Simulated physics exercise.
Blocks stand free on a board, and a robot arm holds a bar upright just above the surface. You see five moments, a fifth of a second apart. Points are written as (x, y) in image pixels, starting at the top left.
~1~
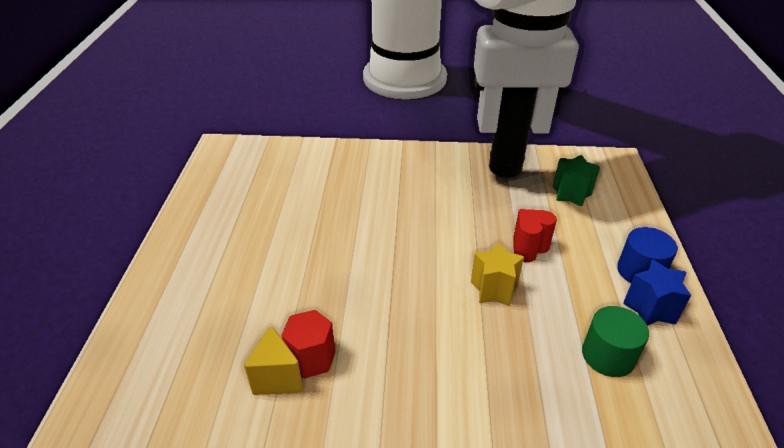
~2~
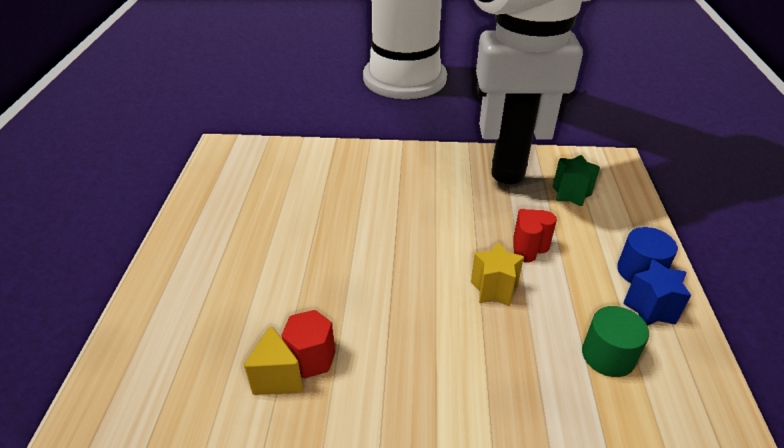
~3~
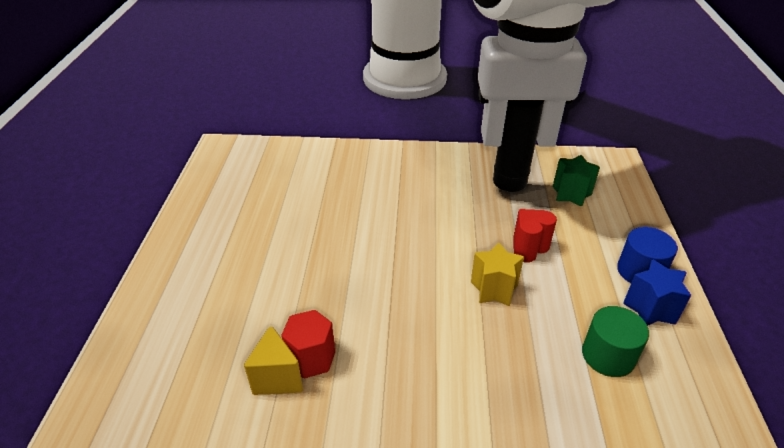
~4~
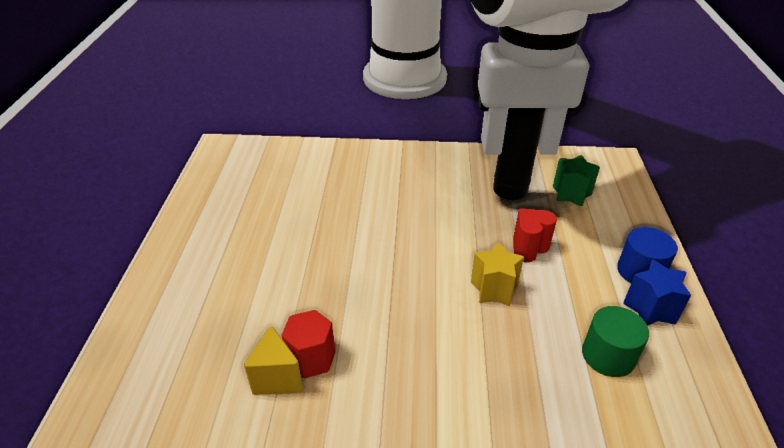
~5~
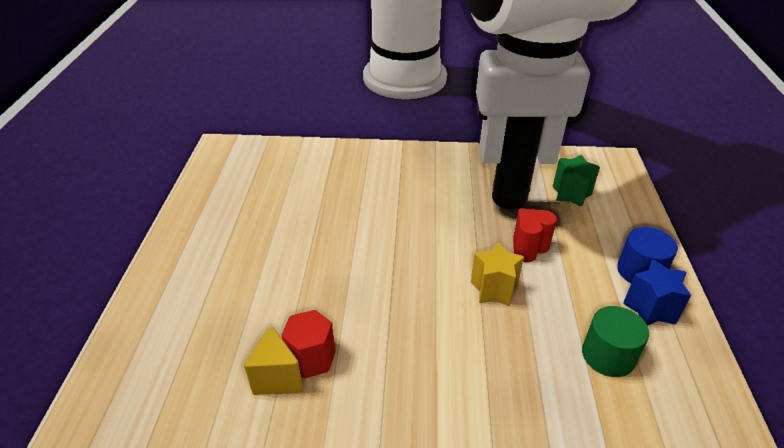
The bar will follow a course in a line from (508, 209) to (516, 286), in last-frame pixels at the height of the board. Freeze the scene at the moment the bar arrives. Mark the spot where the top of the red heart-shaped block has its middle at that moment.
The top centre is at (560, 245).
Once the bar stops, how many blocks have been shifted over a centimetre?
There will be two blocks that move more than 1 cm.
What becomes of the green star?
The block stays on its spot.
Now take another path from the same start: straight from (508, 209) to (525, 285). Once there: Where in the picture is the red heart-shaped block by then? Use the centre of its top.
I expect it at (571, 255).
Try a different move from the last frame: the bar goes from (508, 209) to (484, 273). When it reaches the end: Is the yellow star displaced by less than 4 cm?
I'd say yes.
On the path given first. One third of the way, bar (512, 224); red heart-shaped block (540, 225), turned 20° anticlockwise.
Two thirds of the way, bar (515, 250); red heart-shaped block (556, 242), turned 75° anticlockwise.
At the end, bar (518, 277); yellow star (493, 272), turned 15° clockwise; red heart-shaped block (560, 245), turned 85° anticlockwise; green star not moved.
